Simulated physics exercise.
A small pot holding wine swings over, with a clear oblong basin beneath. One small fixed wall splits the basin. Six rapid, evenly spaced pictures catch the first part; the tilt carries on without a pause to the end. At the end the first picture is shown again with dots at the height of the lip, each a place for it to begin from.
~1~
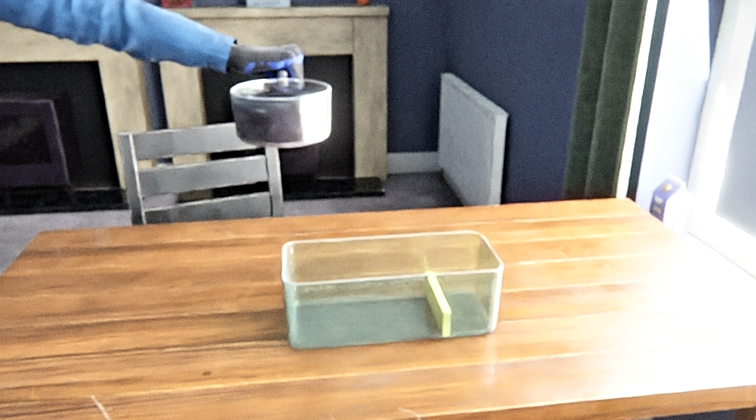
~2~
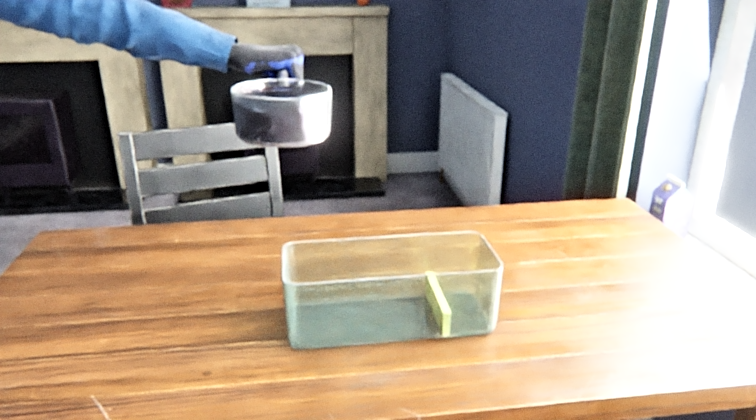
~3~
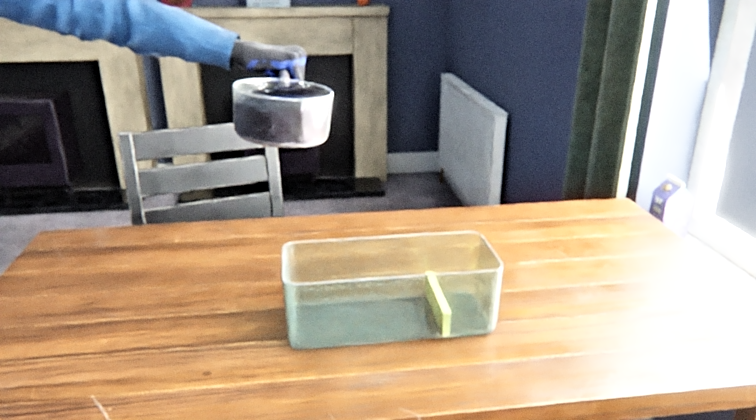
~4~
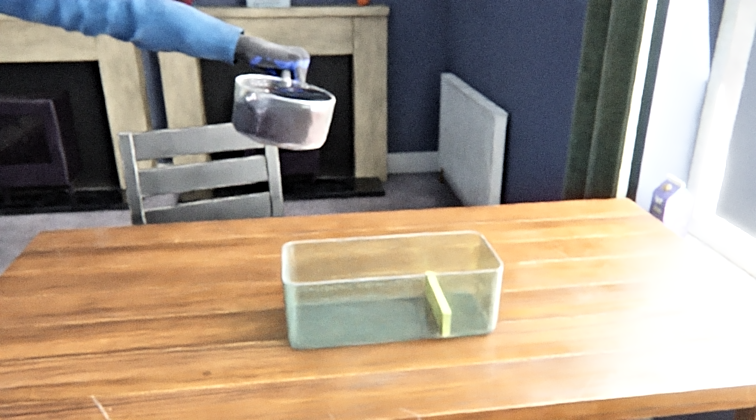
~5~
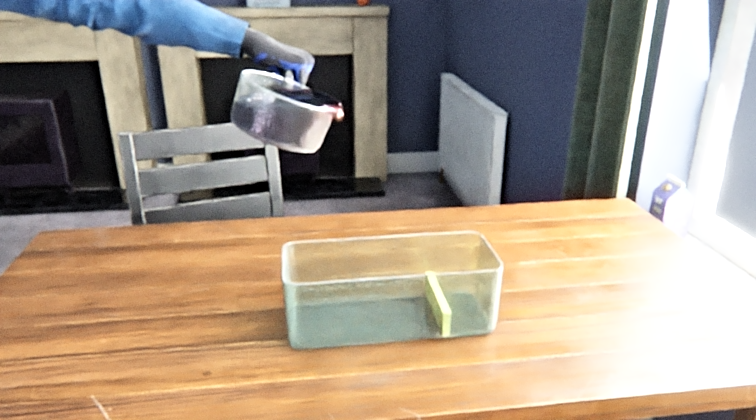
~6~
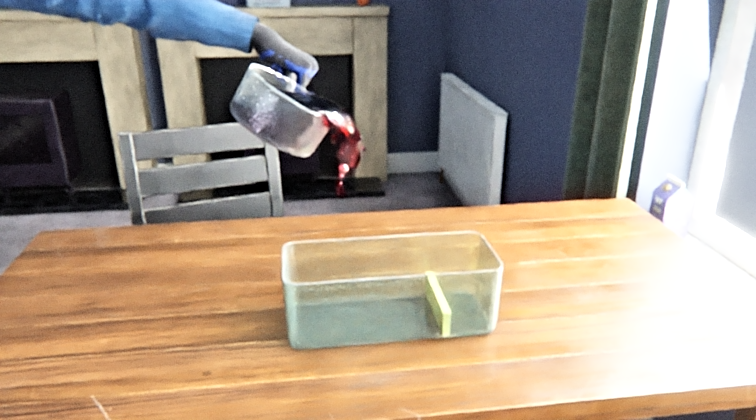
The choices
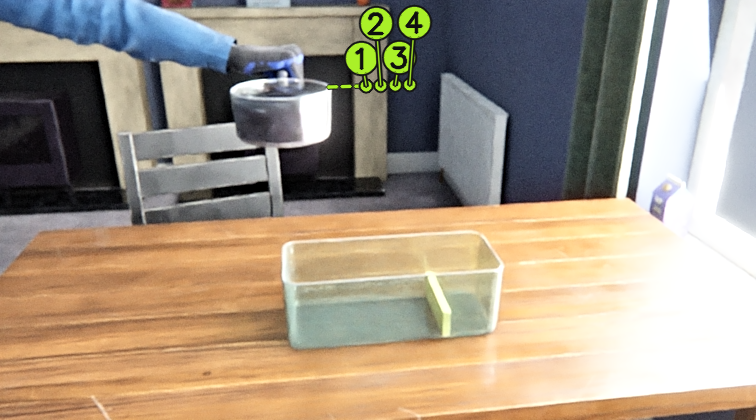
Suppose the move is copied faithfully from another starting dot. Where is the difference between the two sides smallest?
The best spot is 2.
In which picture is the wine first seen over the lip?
In picture 5.
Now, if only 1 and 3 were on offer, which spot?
It is 3.
On the marked copy, 1 at (366, 85); 2 at (380, 85); 3 at (395, 85); 4 at (409, 84).
With 1, about 70 % ends left of the wall and 28 % right of it.
With 2, about 48 % ends left of the wall and 50 % right of it.
With 3, about 39 % ends left of the wall and 59 % right of it.
With 4, about 40 % ends left of the wall and 58 % right of it.
